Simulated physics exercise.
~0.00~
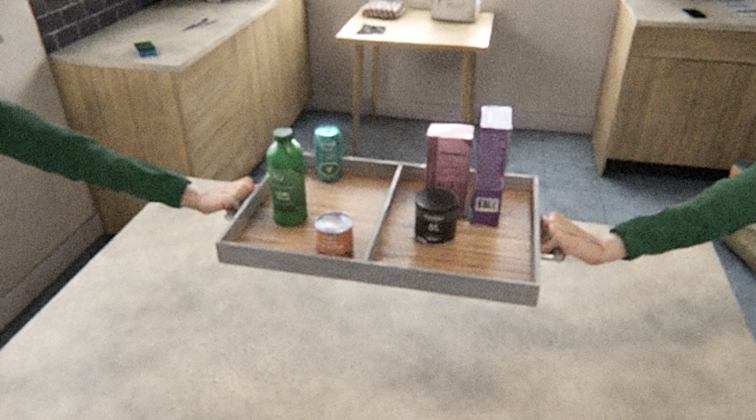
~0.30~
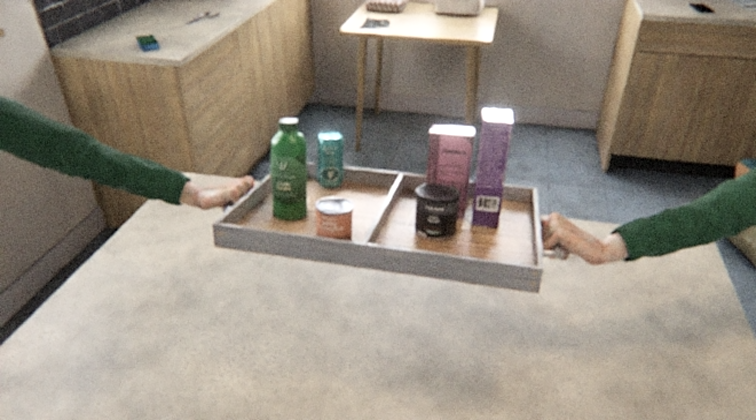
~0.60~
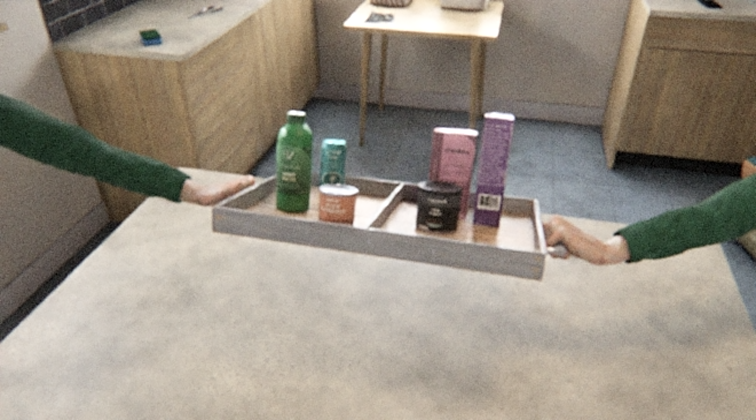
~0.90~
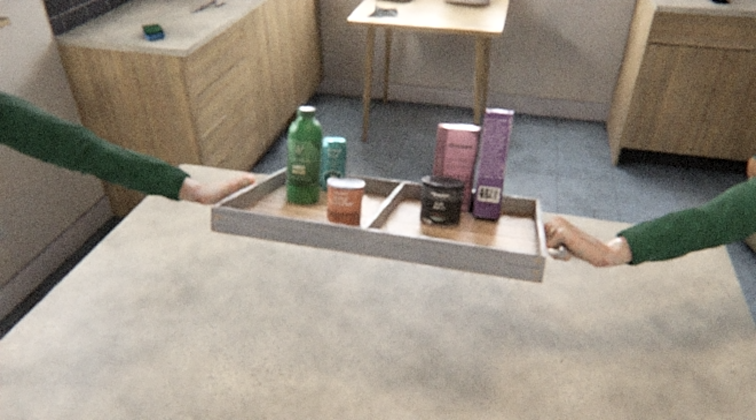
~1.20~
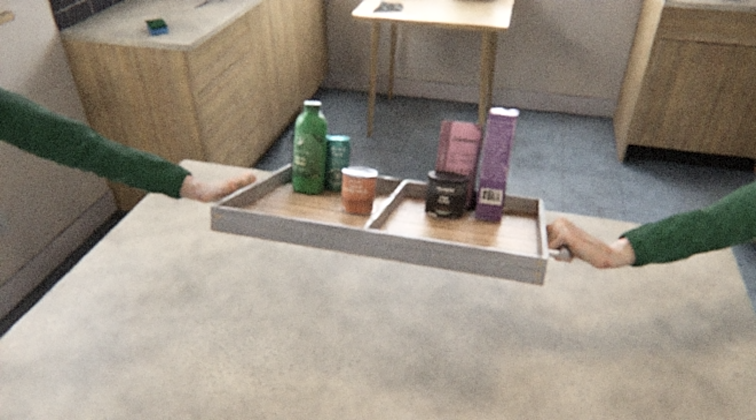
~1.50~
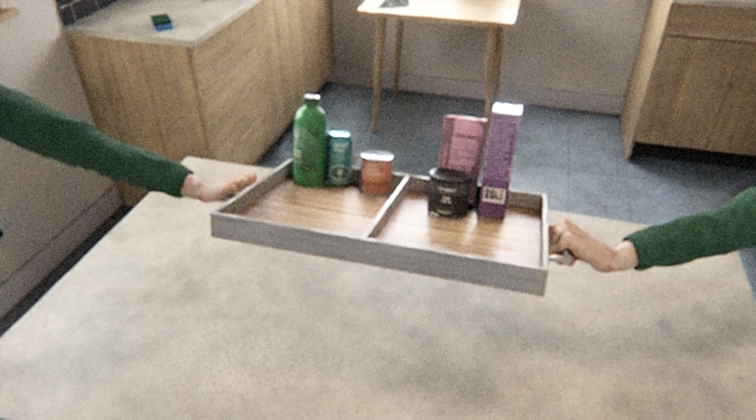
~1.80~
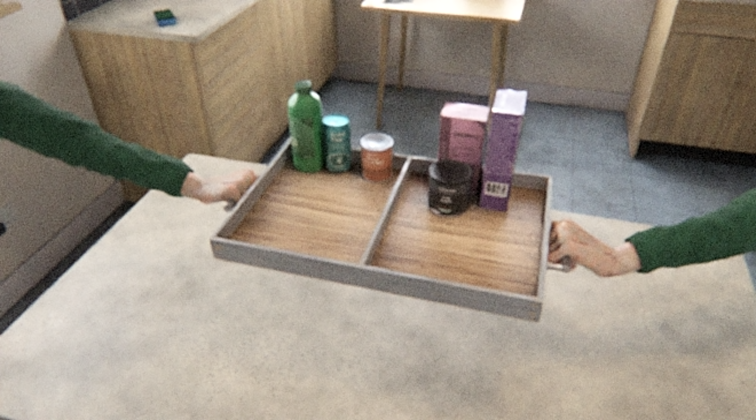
In the video, two hands tilt a divided wooden tray far edge down, and the green bottle and orange tin slide toward the far rim while the black tin and packets shift slightly; the tray levels with all six items still standing near its far side.
